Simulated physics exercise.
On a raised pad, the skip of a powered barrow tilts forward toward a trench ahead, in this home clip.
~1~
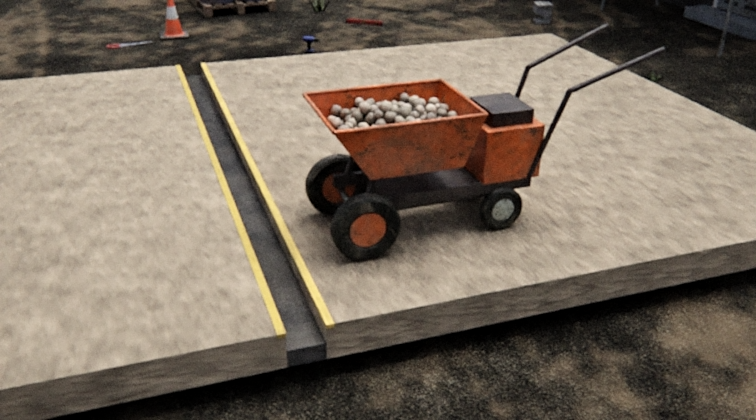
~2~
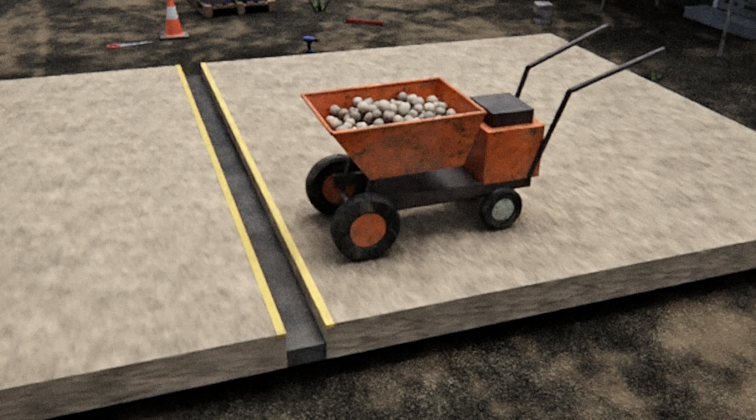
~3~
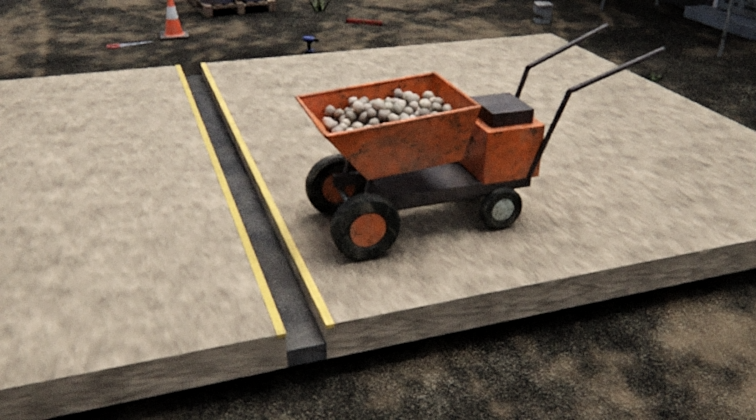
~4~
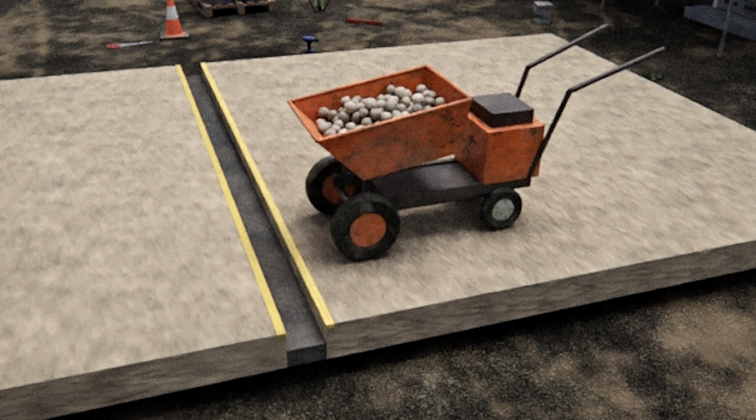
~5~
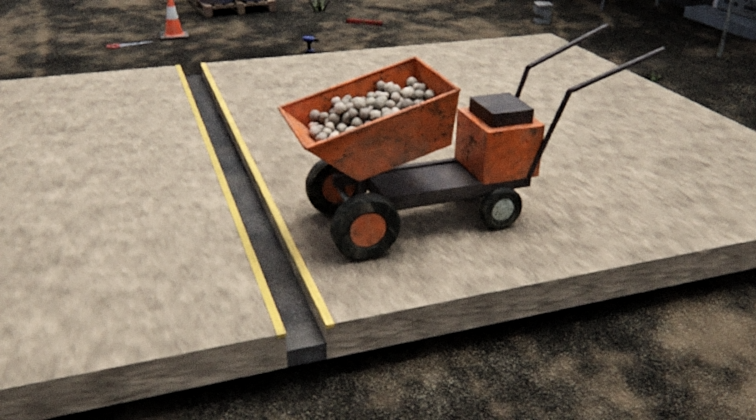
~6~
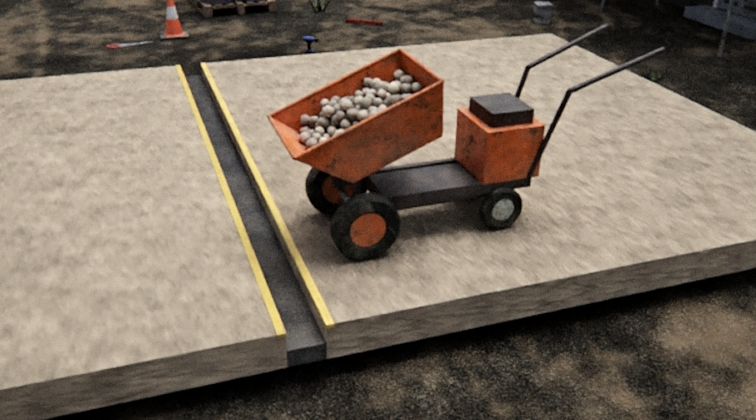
In the video, an orange powered barrow loaded with river pebbles stands on a raised pad beside a narrow, yellow-edged trench, and its skip tilts steadily forward to the left, its rear rising while the wheels stay still.
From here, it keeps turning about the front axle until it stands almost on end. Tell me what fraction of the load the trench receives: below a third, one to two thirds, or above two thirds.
Well, the part that misses the trench is above two-thirds of the load.
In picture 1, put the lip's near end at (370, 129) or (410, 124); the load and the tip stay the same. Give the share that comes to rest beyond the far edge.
Roughly 50 and 10 percent respectively.
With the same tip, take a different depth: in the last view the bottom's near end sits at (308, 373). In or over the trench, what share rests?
0 %, roughly.
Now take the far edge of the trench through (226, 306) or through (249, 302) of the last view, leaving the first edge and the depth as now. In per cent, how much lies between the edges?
I'd say some 50 in a hundred, followed by 20 in a hundred.
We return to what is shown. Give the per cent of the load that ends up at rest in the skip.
15 in a hundred, roughly.
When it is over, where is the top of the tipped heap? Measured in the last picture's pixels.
I'd mark the summit at roughly pixel (212, 242).
Just after the last frame, skip tipped steeply; every one in the skip.
A moment on, skip tipped right over; roughly two thirds in the skip; roughly a third beyond it; just a few falling.
Further on, skip tipped right over; roughly a quarter in the skip; just a few in or heaped over the trench; the larger part beyond it.
When it is over, skip tipped right over; about a tenth in the skip; just a few in or heaped over the trench; the larger part beyond it.
